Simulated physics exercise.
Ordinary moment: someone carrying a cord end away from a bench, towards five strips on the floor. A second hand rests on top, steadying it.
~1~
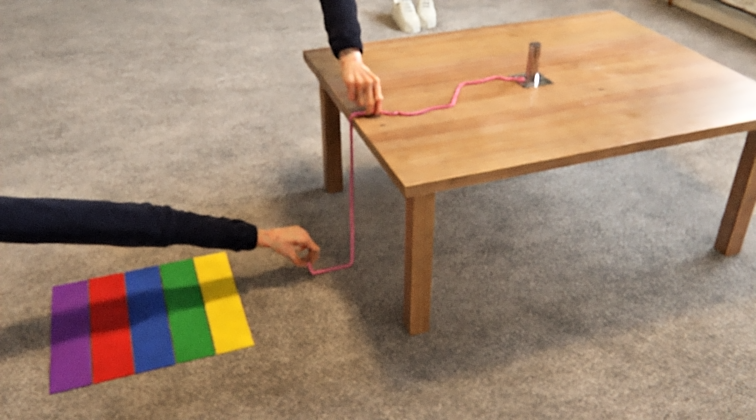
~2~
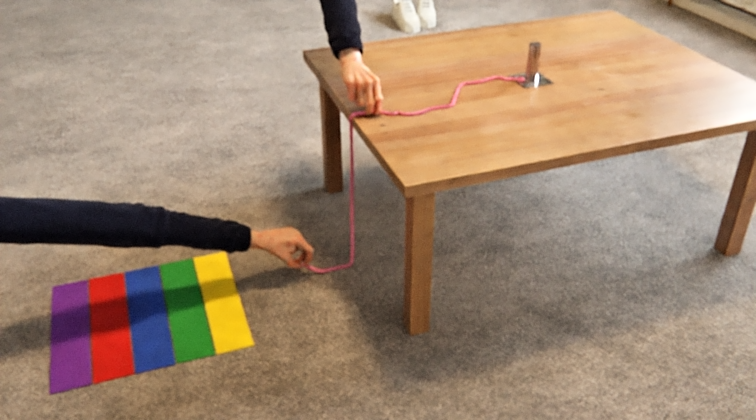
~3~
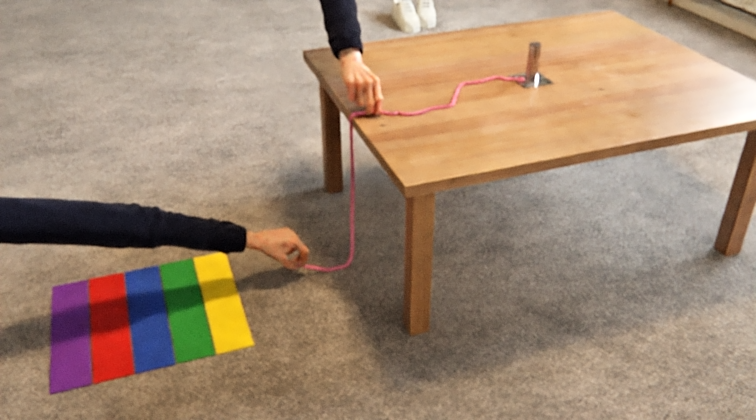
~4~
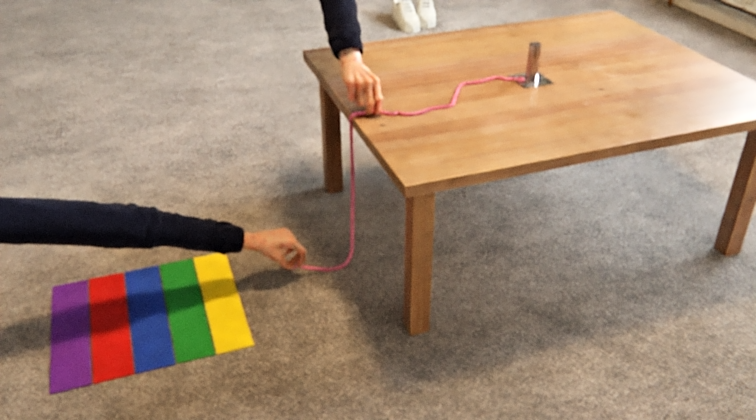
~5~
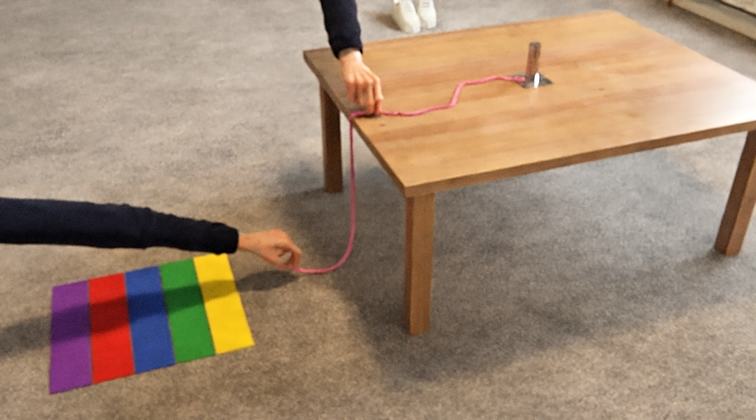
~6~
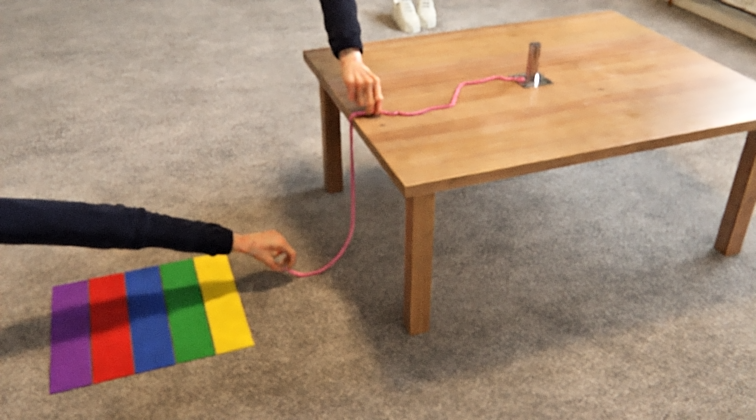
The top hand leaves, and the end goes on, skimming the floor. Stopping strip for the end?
Blue.
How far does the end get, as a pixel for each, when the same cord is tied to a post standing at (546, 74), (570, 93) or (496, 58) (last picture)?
Roughly (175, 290), (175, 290) and (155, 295).
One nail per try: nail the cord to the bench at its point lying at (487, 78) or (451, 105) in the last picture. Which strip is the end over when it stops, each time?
In order, blue and green.
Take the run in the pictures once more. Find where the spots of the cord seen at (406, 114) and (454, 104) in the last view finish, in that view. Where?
(368, 113), then (419, 102).
Early on, end near (222, 281); over yellow.
Midway, end near (172, 292); over green.
At the end of the slack, end near (143, 298); over blue. The end stops over the blue strip.
